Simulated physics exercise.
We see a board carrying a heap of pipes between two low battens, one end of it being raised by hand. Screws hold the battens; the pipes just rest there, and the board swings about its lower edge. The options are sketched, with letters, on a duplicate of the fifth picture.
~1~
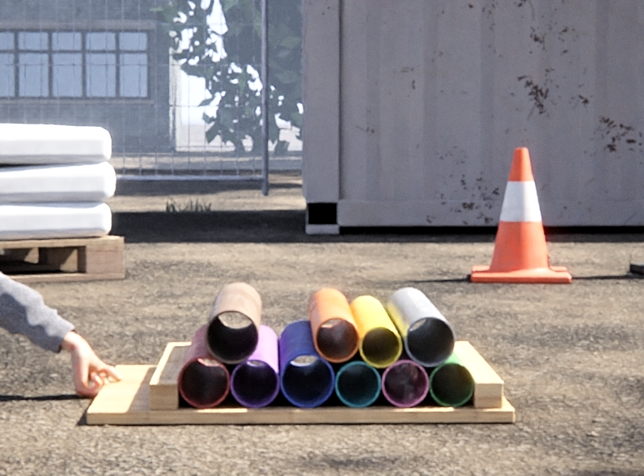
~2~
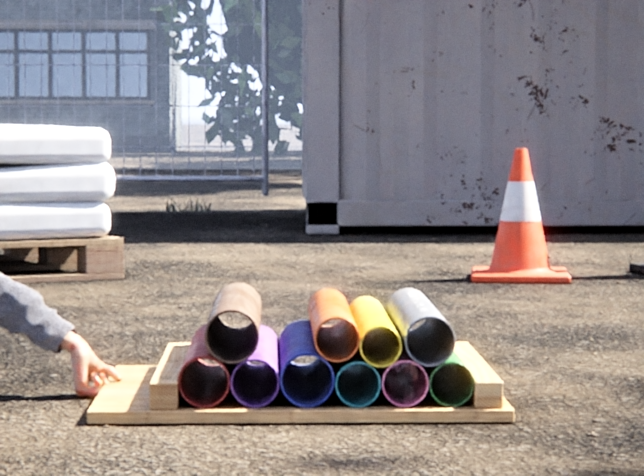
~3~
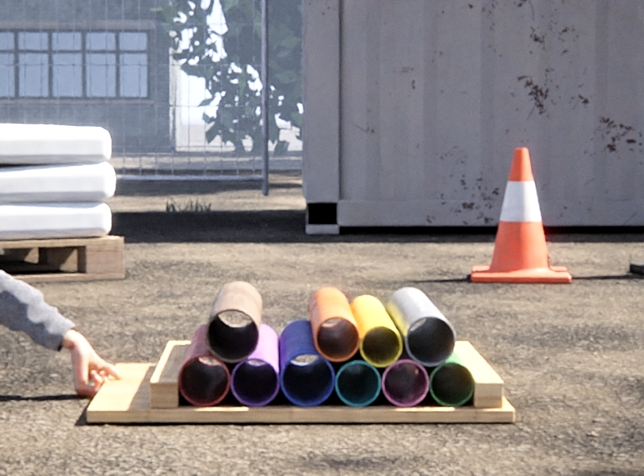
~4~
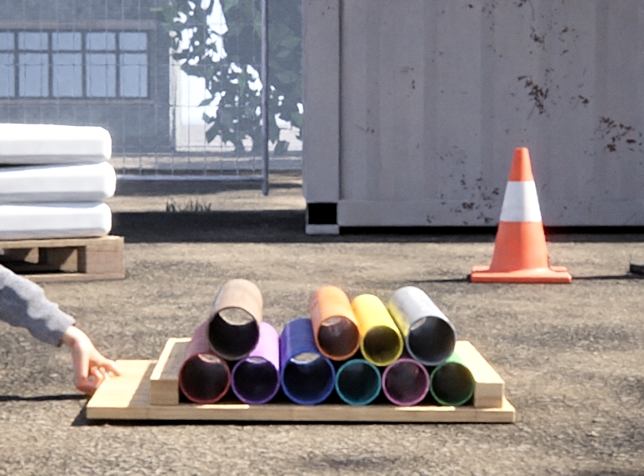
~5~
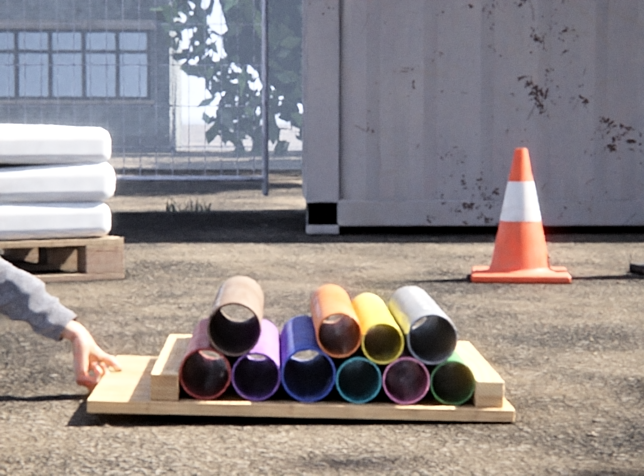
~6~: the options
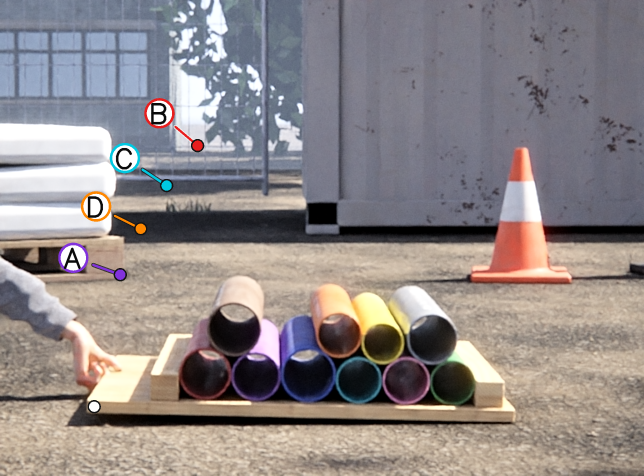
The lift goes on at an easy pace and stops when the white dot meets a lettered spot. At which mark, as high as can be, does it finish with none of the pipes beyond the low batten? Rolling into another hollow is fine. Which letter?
No higher than A.
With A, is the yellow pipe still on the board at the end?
Yes, with A.
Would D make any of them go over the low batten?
Yes, at D.
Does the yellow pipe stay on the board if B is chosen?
No, with B.
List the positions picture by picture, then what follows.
The first frame shows turquoise pipe (358, 384); pink pipe (405, 384); green pipe (451, 384).
The second frame shows green pipe (451, 384); yellow pipe (381, 347).
The third frame shows board (299, 378); red pipe (204, 380); purple pipe (255, 382); turquoise pipe (358, 384).
The fourth frame shows board (299, 376); red pipe (204, 378); purple pipe (256, 380).
The fifth frame shows board (299, 374); red pipe (205, 374); purple pipe (256, 376).
On the marked copy, A at (120, 275); B at (198, 146); C at (167, 186); D at (141, 229); the white dot at (94, 407).
Taking A. A third of the way, board at 14°.
Two thirds of the way, board at 20°.
When it is over, board at 20°, none over the low batten.
As for the rest, B four over the low batten (yellow, brown, grey, orange); C four over the low batten (yellow, brown, grey, orange); D four over the low batten (yellow, brown, grey, orange).
